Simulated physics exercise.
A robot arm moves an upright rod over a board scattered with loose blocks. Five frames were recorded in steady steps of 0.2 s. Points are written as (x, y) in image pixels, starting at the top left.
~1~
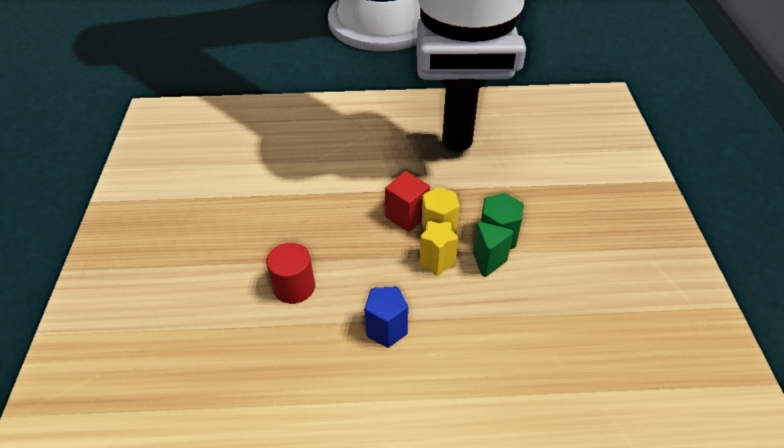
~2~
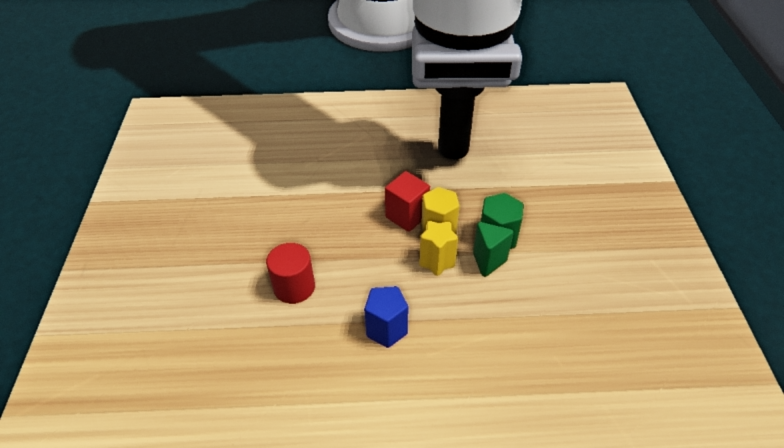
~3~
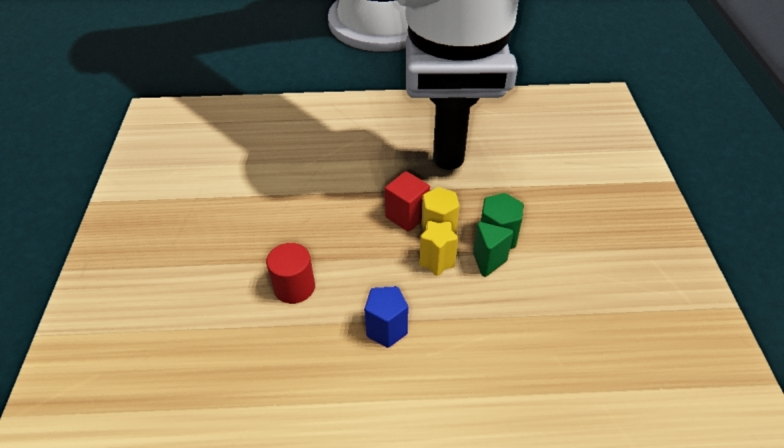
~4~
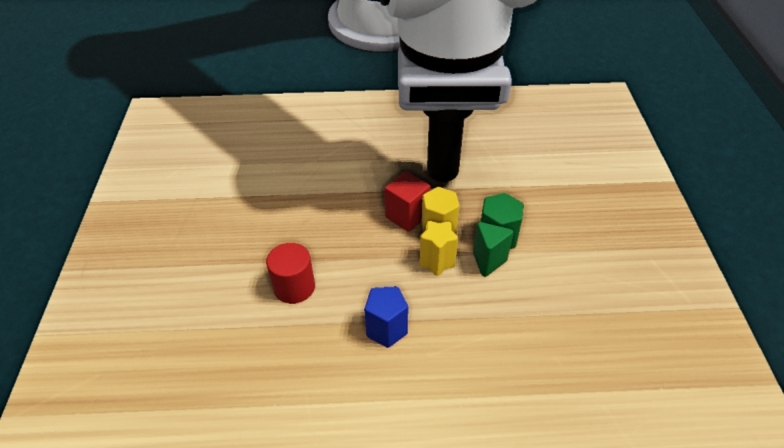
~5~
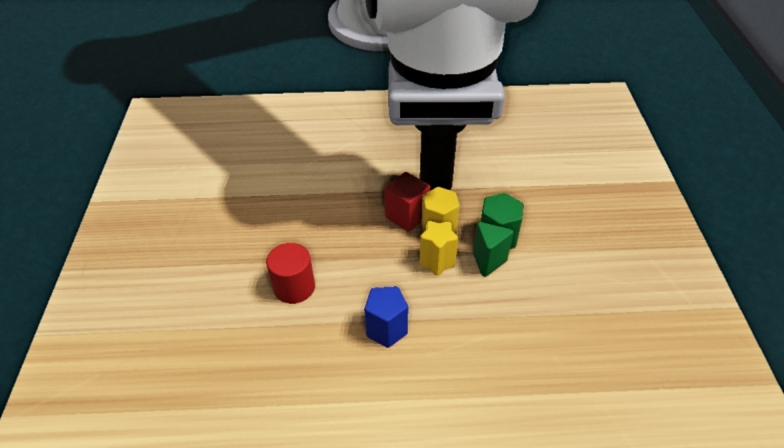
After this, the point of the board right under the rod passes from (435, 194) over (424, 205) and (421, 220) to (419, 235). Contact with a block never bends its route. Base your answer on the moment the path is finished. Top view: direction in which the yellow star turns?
It turns round clockwise.
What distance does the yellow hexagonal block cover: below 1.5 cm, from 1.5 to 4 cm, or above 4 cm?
My prediction: Between 1.5 and 4 cm.
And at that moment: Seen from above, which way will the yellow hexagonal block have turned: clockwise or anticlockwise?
It turns round anticlockwise.
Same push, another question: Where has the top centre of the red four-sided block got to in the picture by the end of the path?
In the picture, that point is around (384, 208).
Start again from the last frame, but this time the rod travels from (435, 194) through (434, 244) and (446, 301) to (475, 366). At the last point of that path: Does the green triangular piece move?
No, that is not what happens.
What follows on the original path. Halfway along, rod (422, 205); red four-sided block (394, 197), turned 20° clockwise; yellow hexagonal block (443, 205).
At the end, rod (419, 227); red four-sided block (384, 208), turned 50° clockwise; yellow star (441, 242), turned 20° clockwise; yellow hexagonal block (453, 218), turned 30° anticlockwise; green triangular piece not moved.
